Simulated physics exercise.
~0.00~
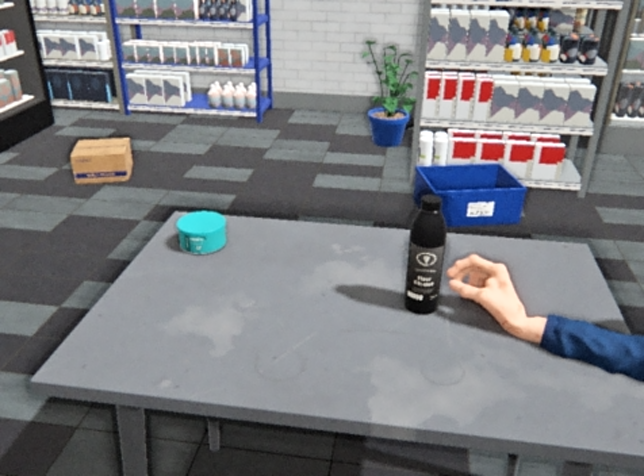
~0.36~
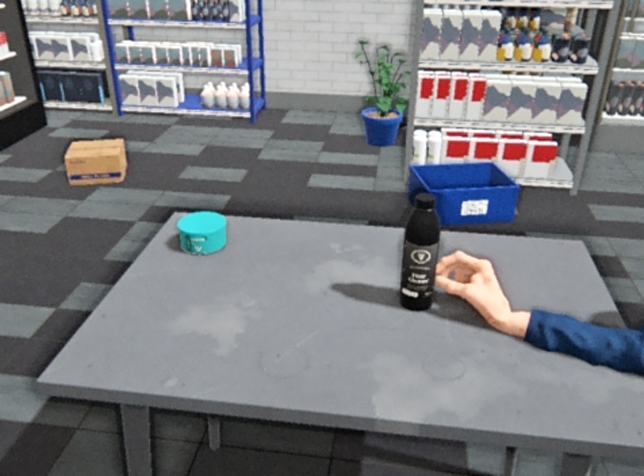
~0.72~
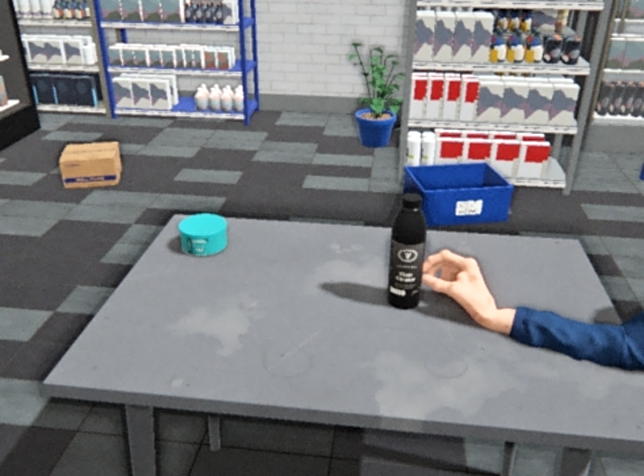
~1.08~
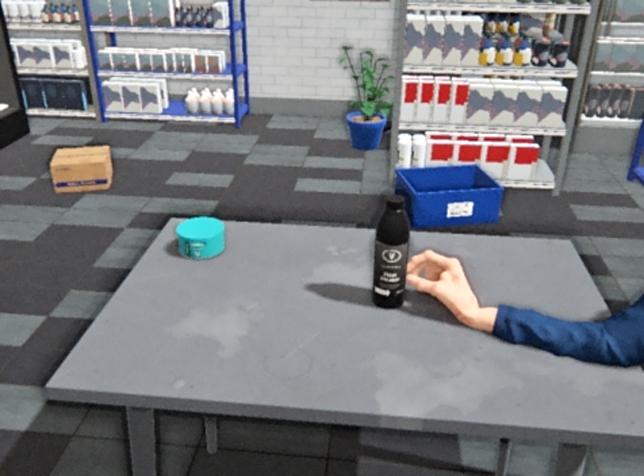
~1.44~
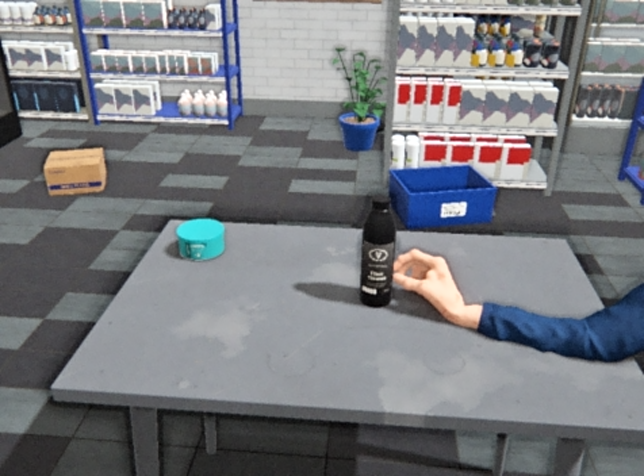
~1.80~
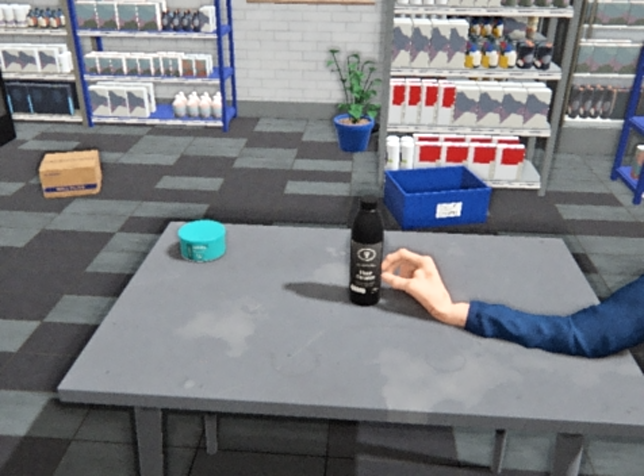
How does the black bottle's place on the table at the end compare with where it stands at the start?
At the end the black bottle stands further to the left on the table, closer to the turquoise tub than it is at the start.
